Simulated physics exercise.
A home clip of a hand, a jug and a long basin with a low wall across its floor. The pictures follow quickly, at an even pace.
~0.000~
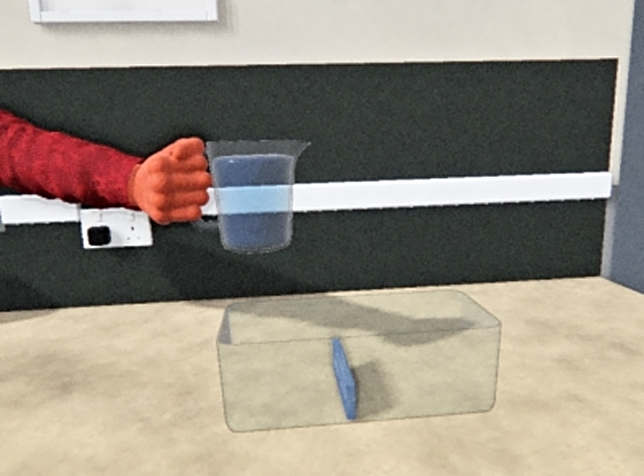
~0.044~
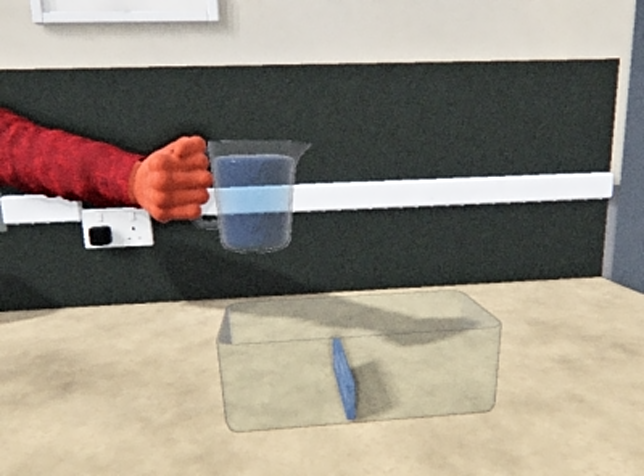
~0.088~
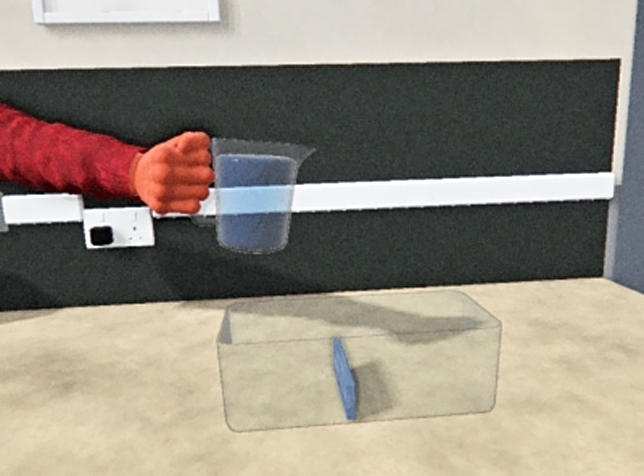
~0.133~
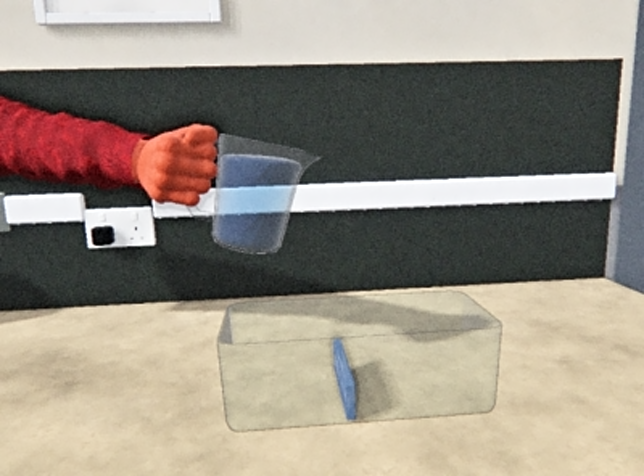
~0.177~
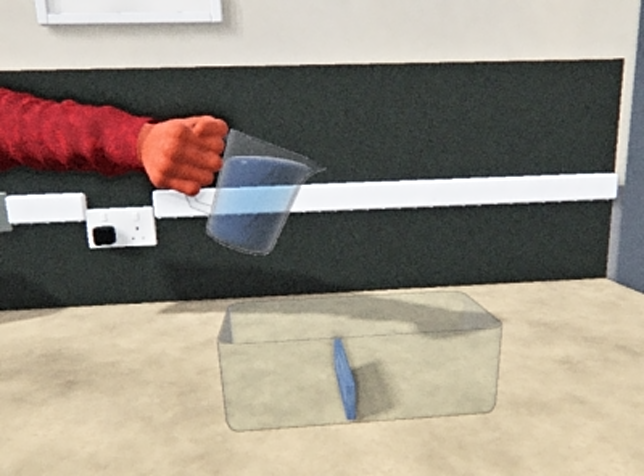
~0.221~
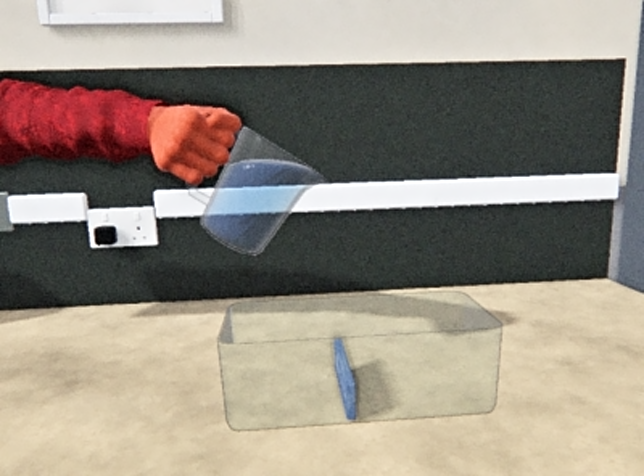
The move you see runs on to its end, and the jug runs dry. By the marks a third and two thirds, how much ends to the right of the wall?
The share right of the wall is over two thirds.
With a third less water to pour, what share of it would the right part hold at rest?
Close to 90 per cent.
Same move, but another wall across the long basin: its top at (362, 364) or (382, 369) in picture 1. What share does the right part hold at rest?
First some 70, then 30 per cent.
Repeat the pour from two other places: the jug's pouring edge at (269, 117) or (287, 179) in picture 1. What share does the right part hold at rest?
First some 40, then 40 per cent.
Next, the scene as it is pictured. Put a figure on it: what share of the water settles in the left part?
It comes to 5 per cent or so.
A moment on, the jug is tipped on its side and 57 per cent is still to pour, 0 is left of the wall and 13 right of it.
Next, the jug is tipped right over and 18 per cent is still to pour, 1 is left of the wall and 59 right of it.
Then the jug is tipped right over and 3 per cent is still to pour, 2 is left of the wall and 87 right of it.
Later the jug is tipped right over and 0 per cent is still to pour, 4 is left of the wall and 93 right of it.
In the end 4 per cent lies left of the wall, 93 right of it and 3 outside.
